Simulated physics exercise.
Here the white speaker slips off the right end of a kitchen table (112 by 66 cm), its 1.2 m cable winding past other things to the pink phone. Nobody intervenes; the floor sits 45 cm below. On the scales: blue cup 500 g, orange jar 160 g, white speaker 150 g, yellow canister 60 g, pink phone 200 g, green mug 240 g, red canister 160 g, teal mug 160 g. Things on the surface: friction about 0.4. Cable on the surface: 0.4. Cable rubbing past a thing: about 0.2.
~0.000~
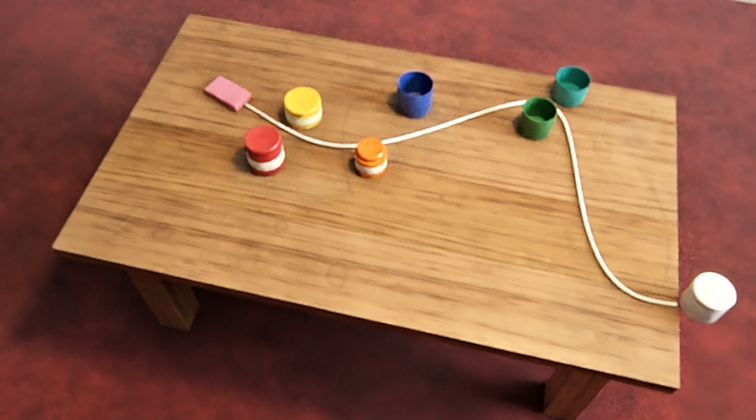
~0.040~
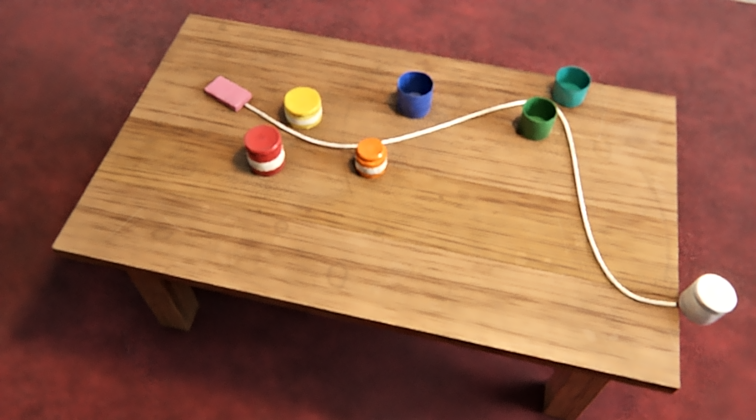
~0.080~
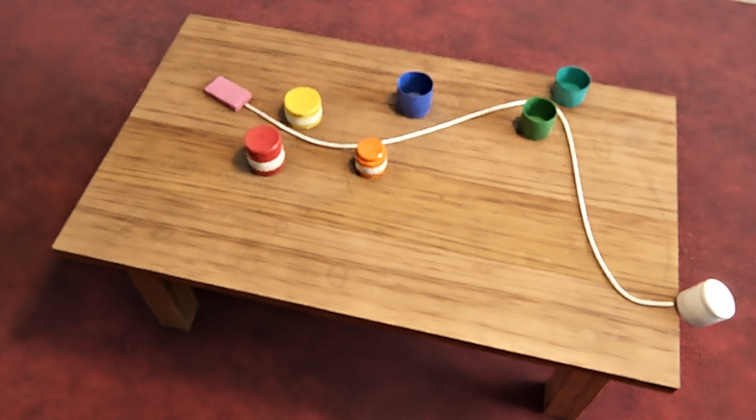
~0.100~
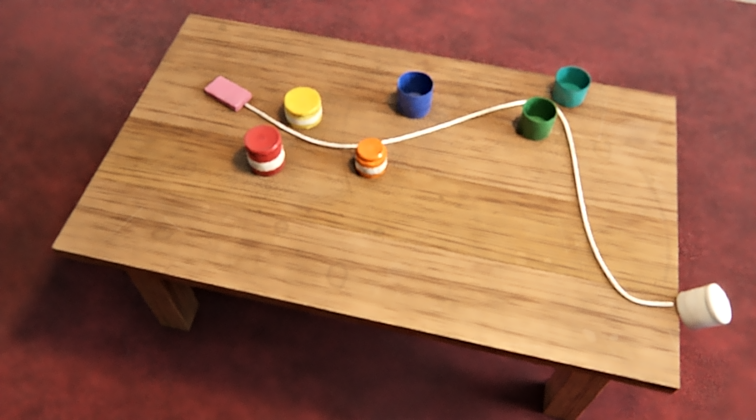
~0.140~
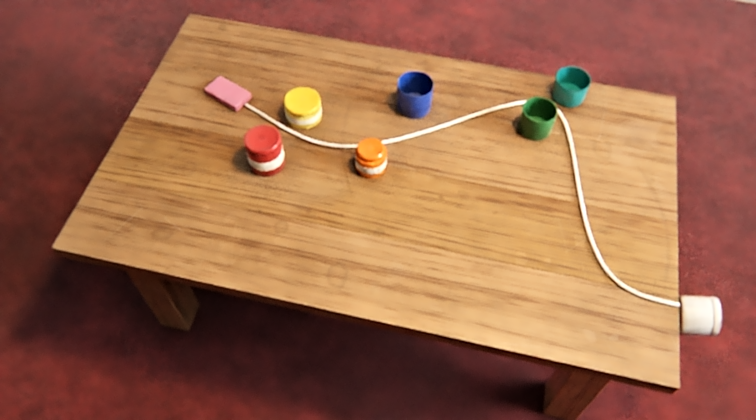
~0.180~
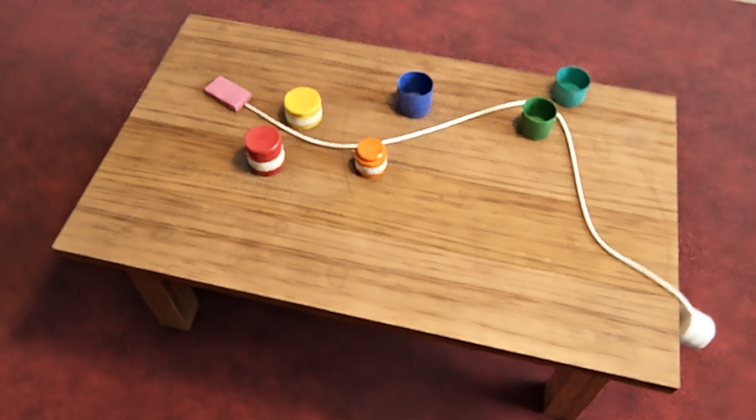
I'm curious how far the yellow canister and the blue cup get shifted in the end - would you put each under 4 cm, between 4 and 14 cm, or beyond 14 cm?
I'd put the yellow canister between 4 and 14 cm; I'd put the blue cup under 4 cm.
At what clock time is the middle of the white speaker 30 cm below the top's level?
Near 0.36 seconds.
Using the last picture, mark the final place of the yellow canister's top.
Around (317, 72).
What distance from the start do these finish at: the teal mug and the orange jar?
Final offset from start: Teal mug = 0 cm, orange jar = 0 cm.
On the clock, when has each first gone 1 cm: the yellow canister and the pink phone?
Times: Yellow canister = 0.32 s, pink phone = 0.36 s.
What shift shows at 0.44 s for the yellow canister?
At that moment the yellow canister has gone 8 cm from the start.
By 0.4 s, the cable's tail end at (254, 106); yellow canister 7 cm off its start, white speaker over the edge, green mug 3 cm off its start.
By 0.7 s, the cable's tail end at (259, 105); yellow canister 8 cm off its start, white speaker over the edge, green mug 3 cm off its start.
By 0.9 s, the cable's tail end at (264, 104); yellow canister 8 cm off its start at (317, 72), white speaker over the edge, pink phone 4 cm off its start at (243, 94).
By 1.2 s, the cable's tail end at (264, 104); yellow canister 8 cm off its start, white speaker over the edge, pink phone 4 cm off its start.
By 2.4 s, the cable's tail end at (264, 104); yellow canister 8 cm off its start at (317, 72), blue cup 0 cm off its start at (416, 84), white speaker over the edge, pink phone 4 cm off its start at (243, 94).
